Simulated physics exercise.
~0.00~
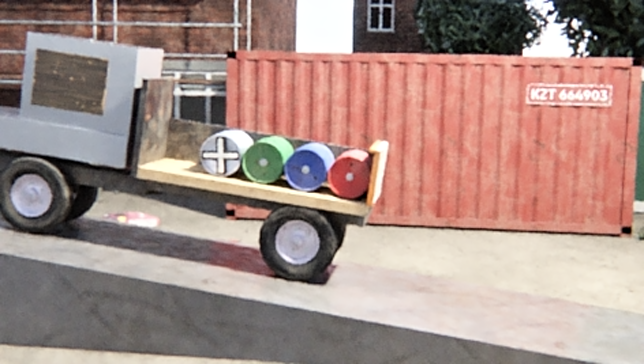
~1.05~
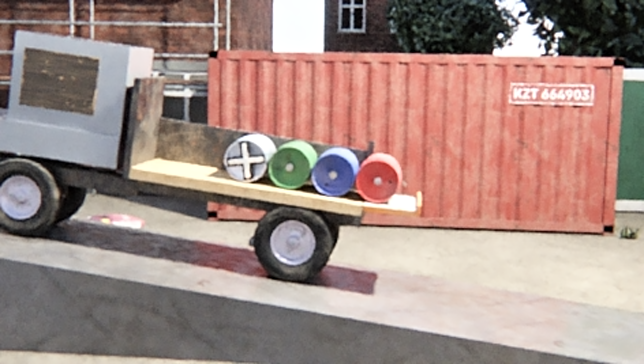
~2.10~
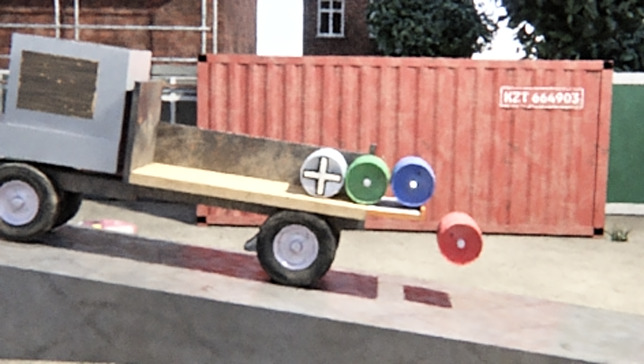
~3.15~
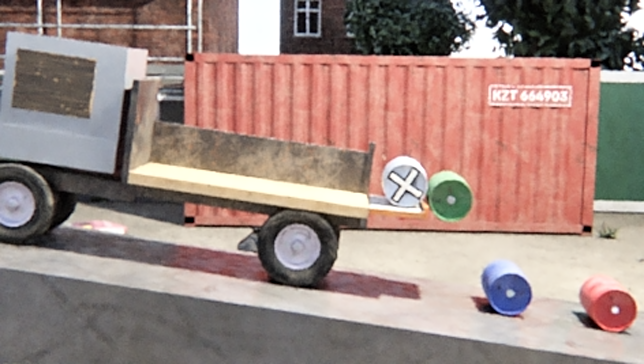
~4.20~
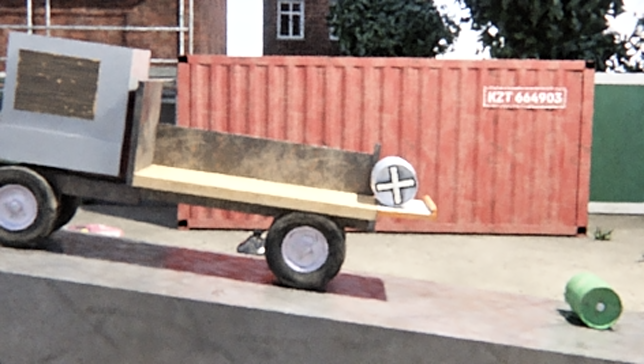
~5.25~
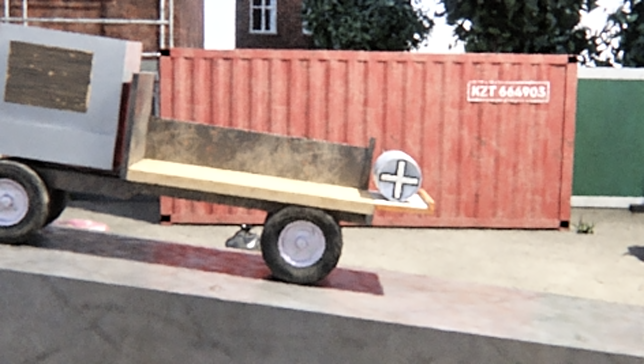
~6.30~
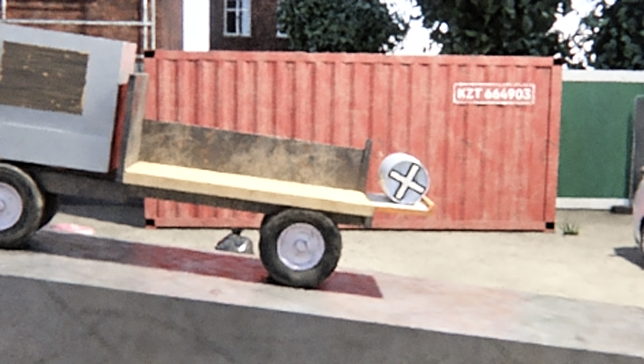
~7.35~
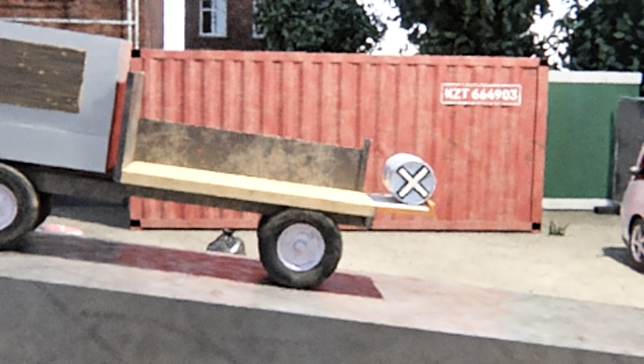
Four kegs, one grey with a white cross, then green, blue and red, lie side by side against the raised gate of a truck bed on a slope, seen from the side before a red shipping container. The gate swings down level with the bed, and the kegs roll right towards the open end. Red drops off first, blue follows to the ground beside it, and green tips over the edge next and rolls away. The crossed keg reaches the lowered gate, rocks slightly and stays there near its lip, while the other three are off the truck and out of sight.
